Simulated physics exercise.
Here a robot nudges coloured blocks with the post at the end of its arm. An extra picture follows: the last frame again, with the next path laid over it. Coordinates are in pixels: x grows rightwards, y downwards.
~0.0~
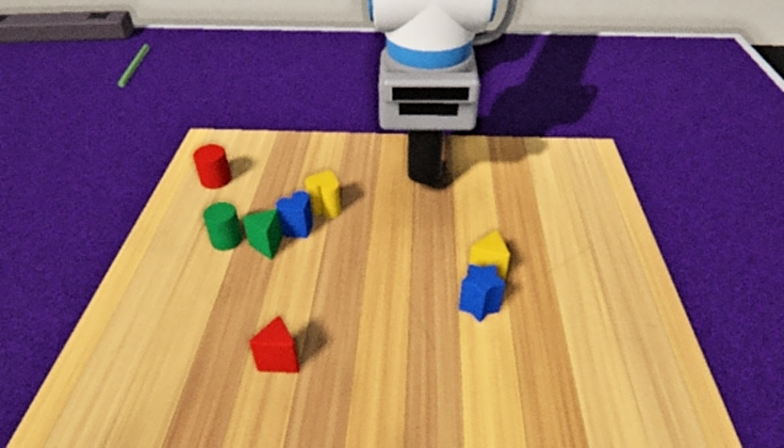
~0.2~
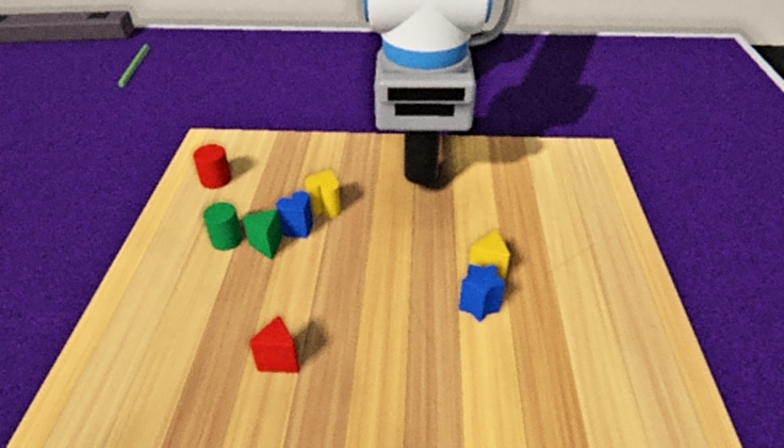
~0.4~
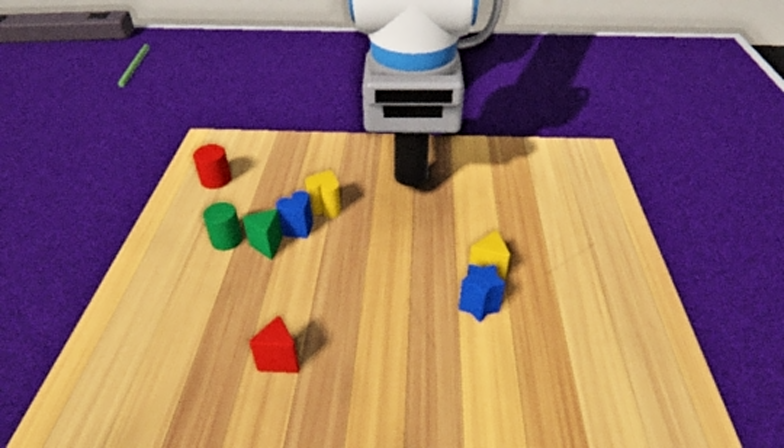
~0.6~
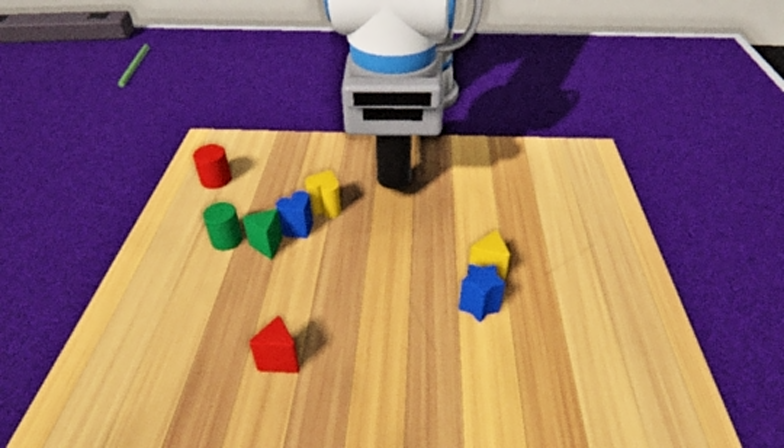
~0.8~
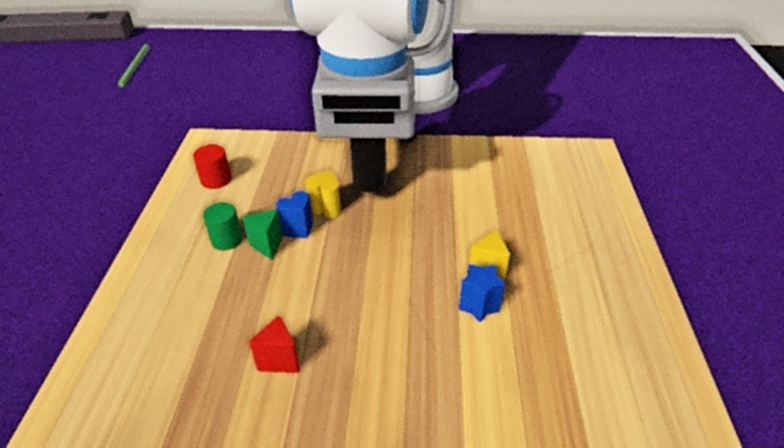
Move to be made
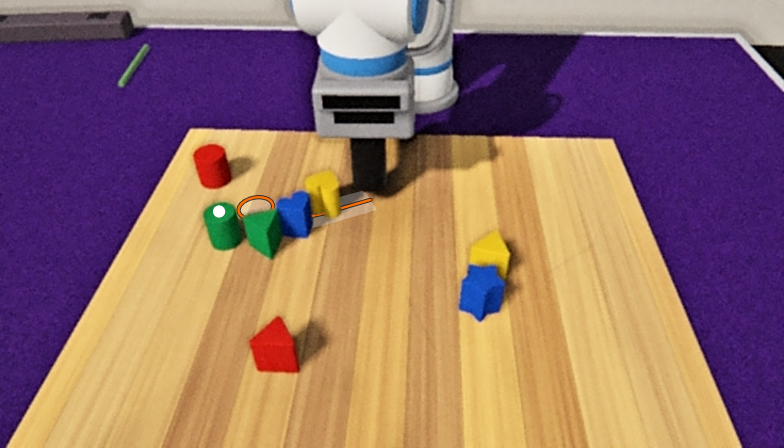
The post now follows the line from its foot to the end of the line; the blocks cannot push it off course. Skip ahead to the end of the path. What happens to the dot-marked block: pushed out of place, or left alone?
The dot-marked block is left alone.
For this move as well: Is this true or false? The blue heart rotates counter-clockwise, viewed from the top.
That claim is true.
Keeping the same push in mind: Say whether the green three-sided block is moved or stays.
It does get moved.
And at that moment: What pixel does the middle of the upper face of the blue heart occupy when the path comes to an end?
At the end it should sit near (267, 207).
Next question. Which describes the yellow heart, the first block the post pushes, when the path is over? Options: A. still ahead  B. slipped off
A: Still ahead.
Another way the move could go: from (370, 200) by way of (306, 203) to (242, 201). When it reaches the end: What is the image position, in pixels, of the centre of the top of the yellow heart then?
Final place: (265, 193).
The drawn path runs from (370, 200) via (333, 211) and (292, 217), ending at (256, 208); the dot is on the green circular block.
The first path, step by step. One third of the way, post (330, 193); green three-sided block (255, 223); blue heart (285, 204), turned 15° anticlockwise; yellow heart (298, 184), turned 15° clockwise.
Two thirds of the way, post (289, 199); green three-sided block (251, 228), turned 20° clockwise; blue heart (269, 207), turned 75° anticlockwise; yellow heart (257, 185), turned 40° clockwise.
At the end, post (252, 190); green circular block not moved; green three-sided block (251, 228), turned 20° clockwise; blue heart (267, 207), turned 80° anticlockwise; yellow heart (219, 180), turned 15° clockwise.
